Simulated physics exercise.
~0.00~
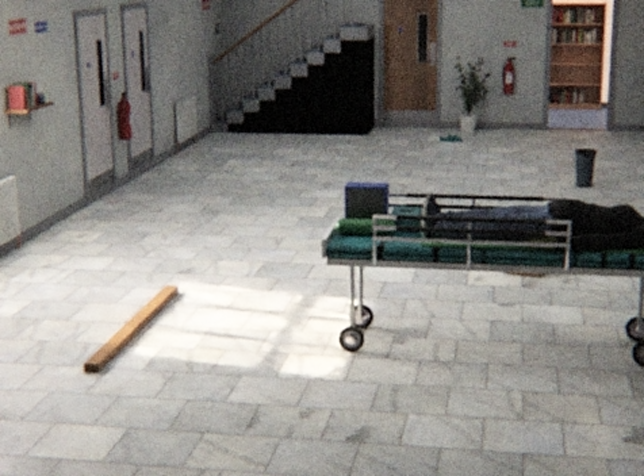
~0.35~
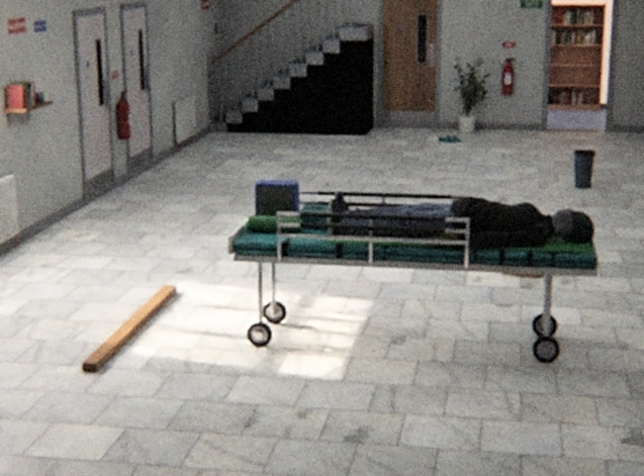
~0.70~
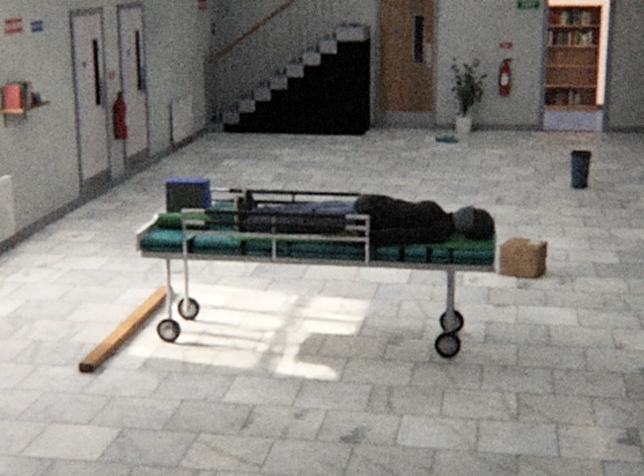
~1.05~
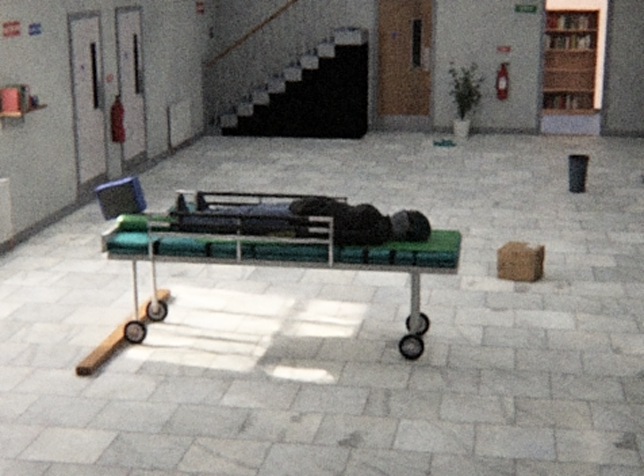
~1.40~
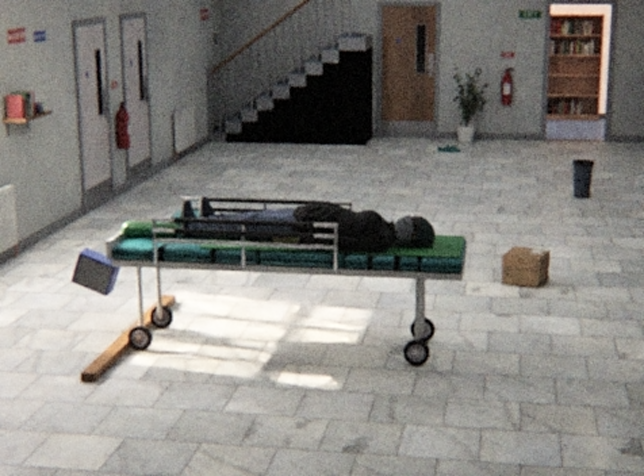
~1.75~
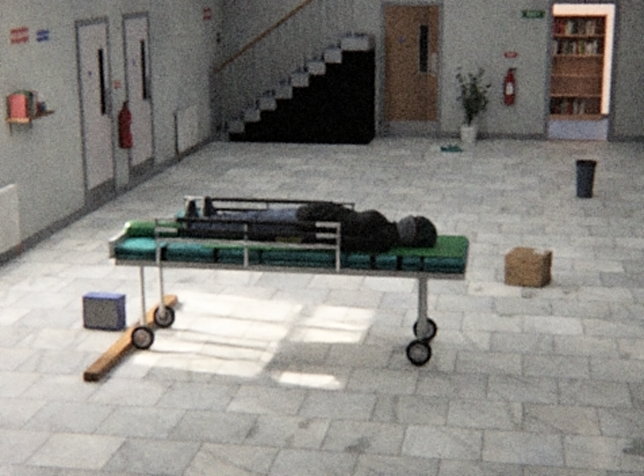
We see a wheeled stretcher carrying a limp person and a blue box-like monitor roll left across a tiled hall until its wheels meet a wooden sill and it stops. The monitor tips over the left end and drops to the floor, while the person stays lying on top.
